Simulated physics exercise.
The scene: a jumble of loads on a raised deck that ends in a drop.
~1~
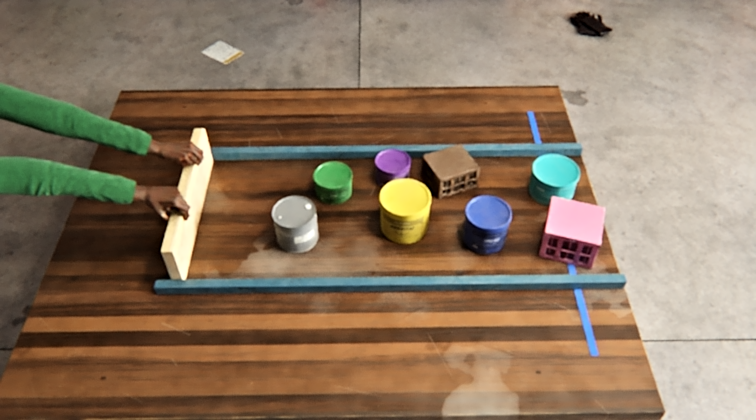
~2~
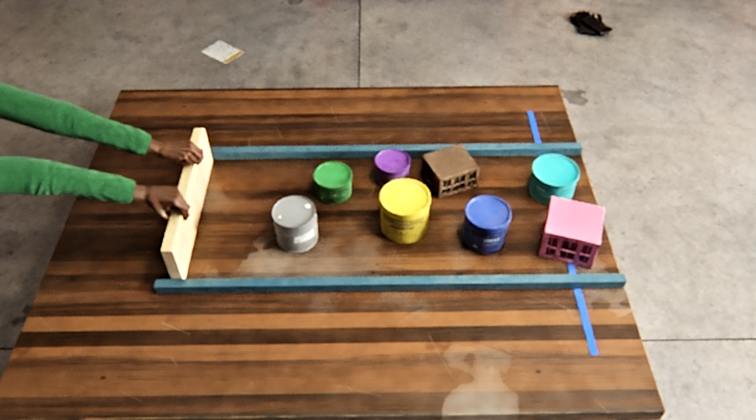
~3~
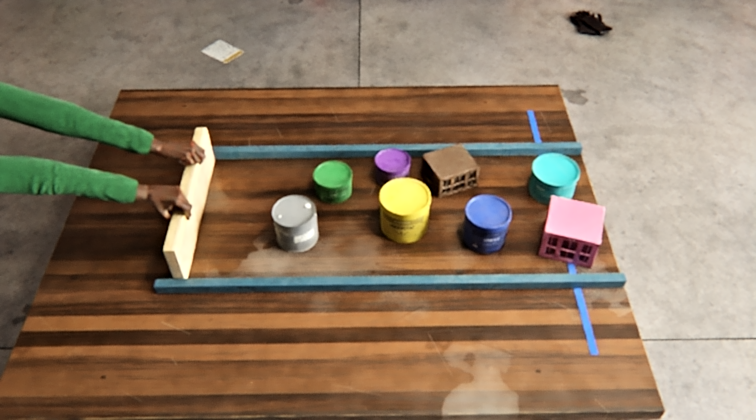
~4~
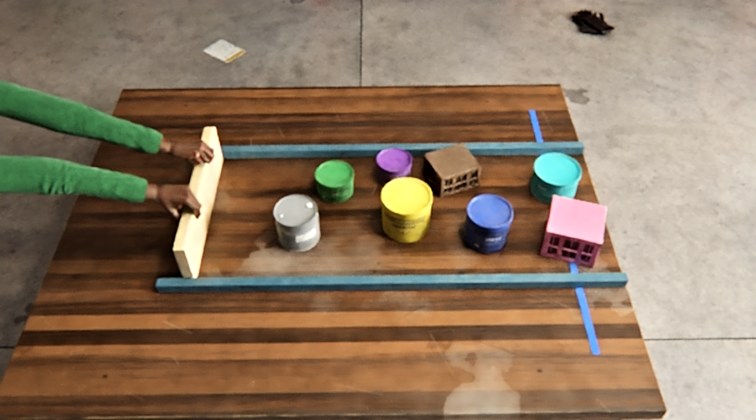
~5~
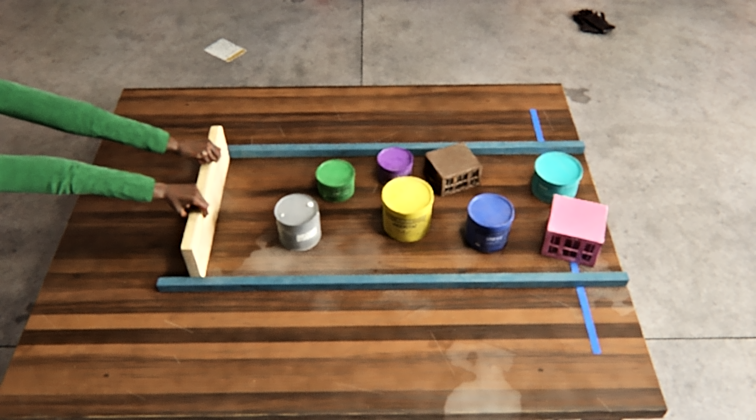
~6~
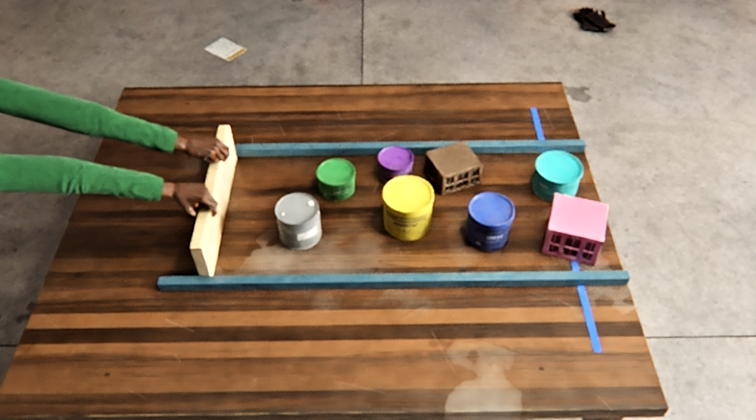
Two green-sleeved arms reach in from the left over a striped wooden table on a concrete floor, seen from above at an angle. Their hands hold a pale plank upright between two blue rails, with grey, green, purple, yellow, blue and turquoise pails, a brown crate and a pink one to its right, near blue tape. The hands slide the plank slowly rightward, touching nothing, while the view shifts very slightly.
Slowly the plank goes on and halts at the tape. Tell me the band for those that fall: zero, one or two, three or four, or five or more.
The number that fall off is three or four.
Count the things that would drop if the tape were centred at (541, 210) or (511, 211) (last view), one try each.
It would be 2 and 2.
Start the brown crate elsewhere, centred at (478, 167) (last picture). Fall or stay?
From there it goes over.
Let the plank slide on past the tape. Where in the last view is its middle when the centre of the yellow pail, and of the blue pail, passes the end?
About (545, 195), and (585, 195) for the other.
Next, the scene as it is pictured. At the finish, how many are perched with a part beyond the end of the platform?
Overhanging: 1.
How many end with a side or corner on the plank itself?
The number is 3.
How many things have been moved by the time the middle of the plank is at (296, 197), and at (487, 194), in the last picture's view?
By then 1, and 8.
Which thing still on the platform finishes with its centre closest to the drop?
Foremost is the blue pail.
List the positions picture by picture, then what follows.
The first picture shows pink crate (572, 232); turquoise pail (553, 181); blue pail (486, 225); plank (190, 201); tape (557, 213).
The second picture shows turquoise pail (553, 180); grey canister (296, 224).
The third picture shows blue pail (486, 225); yellow pail (405, 211).
The fourth picture shows pink crate (573, 231); green pail (335, 182).
The fifth picture shows turquoise pail (556, 179); plank (208, 199).
The sixth picture shows pink crate (575, 229); turquoise pail (556, 177); blue pail (489, 222); plank (216, 198); tape (560, 210).
Early on, none off yet; pink crate at rest near (575, 229); turquoise pail at rest near (556, 177); blue pail at rest near (489, 222).
A while later, none off yet; pink crate at rest near (575, 229); turquoise pail at rest near (556, 177); blue pail travelled a little near (514, 227).
Finally, the number that fall off is three or four; lost, yellow pail, brown crate, turquoise pail and pink crate.
